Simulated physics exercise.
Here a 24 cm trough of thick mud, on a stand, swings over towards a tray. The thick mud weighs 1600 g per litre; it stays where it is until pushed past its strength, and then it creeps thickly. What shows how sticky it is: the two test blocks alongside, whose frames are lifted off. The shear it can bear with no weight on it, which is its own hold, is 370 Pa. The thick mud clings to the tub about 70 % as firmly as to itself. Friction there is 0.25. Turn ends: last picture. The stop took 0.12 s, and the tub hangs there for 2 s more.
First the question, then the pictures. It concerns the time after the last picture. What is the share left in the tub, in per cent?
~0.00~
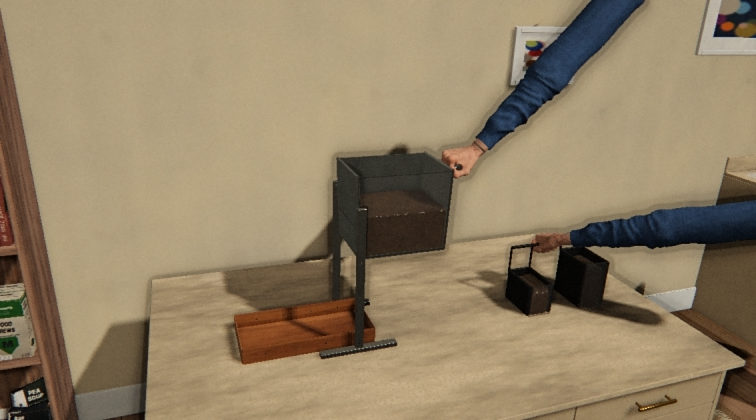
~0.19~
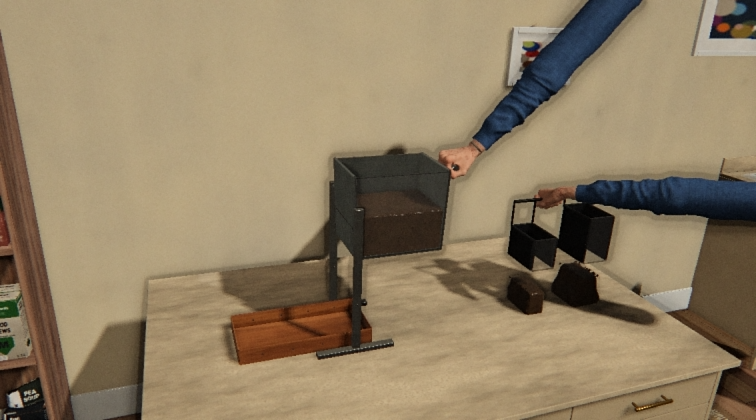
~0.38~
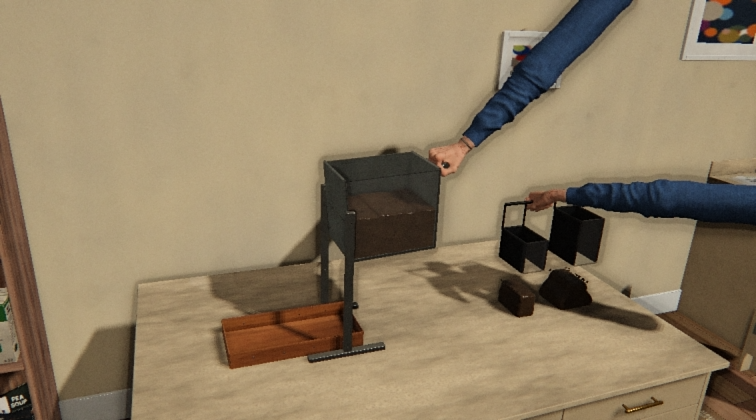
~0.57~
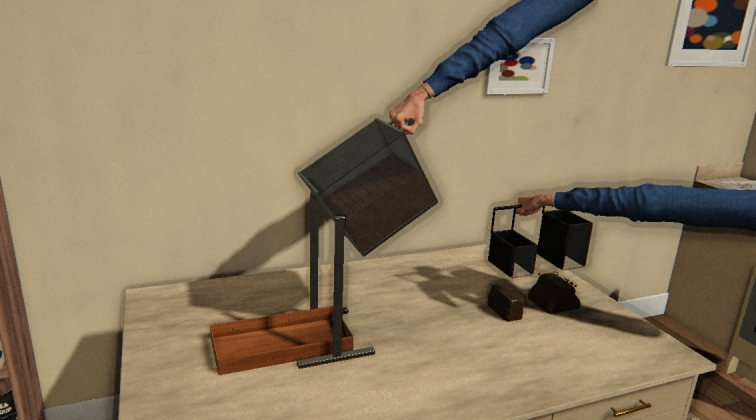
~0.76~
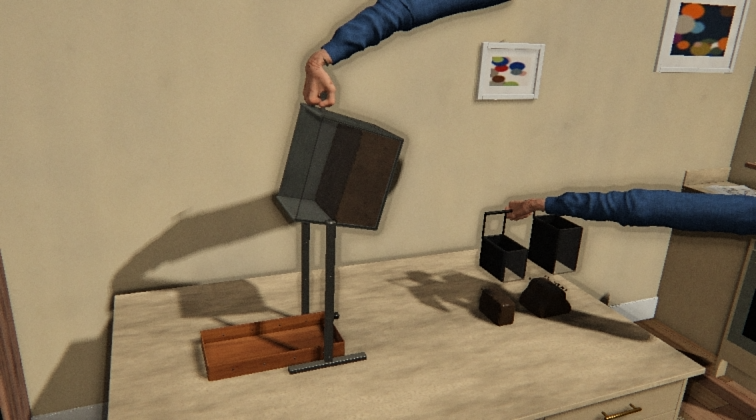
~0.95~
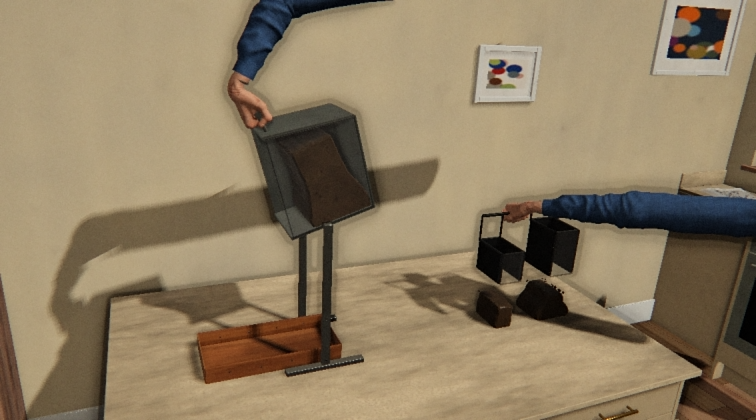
About 0 %.
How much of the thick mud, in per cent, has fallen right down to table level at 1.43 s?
60 %.
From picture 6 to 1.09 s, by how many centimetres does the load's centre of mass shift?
Shift: Some 12 cm.
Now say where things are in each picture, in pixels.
The first frame shows handle-side rim at (451, 171), tilt 0 degrees; top of the thick mud at (442, 209); blocks stand 8.9 cm, 14 cm (left to right).
The second frame shows handle-side rim at (448, 171), tilt 0 degrees; top of the thick mud at (439, 210); blocks stand 8.7 cm, 11 cm (left to right).
The third frame shows handle-side rim at (438, 169), tilt 3 degrees; top of the thick mud at (431, 209); blocks stand 8.6 cm, 9.7 cm (left to right).
The fourth frame shows handle-side rim at (401, 134), tilt 33 degrees; top of the thick mud at (416, 172); blocks stand 8.6 cm, 9.7 cm (left to right).
The fifth frame shows handle-side rim at (321, 118), tilt 75 degrees; top of the thick mud at (367, 133); blocks stand 8.6 cm, 9.7 cm (left to right).
The sixth frame shows handle-side rim at (265, 141), tilt 105 degrees; top of the thick mud at (331, 137); blocks stand 8.6 cm, 9.7 cm (left to right).
After 1.09 s, the tub is at 105 degrees and holds 60 %.
After 1.26 s, the tub is at 105 degrees and holds 32 %.
After 1.43 s, the tub is at 105 degrees and holds 25 %.
After 1.60 s, the tub is at 105 degrees and holds 22 %.
After 2.95 s, at the end, the tub is at 105 degrees and holds 0 %.
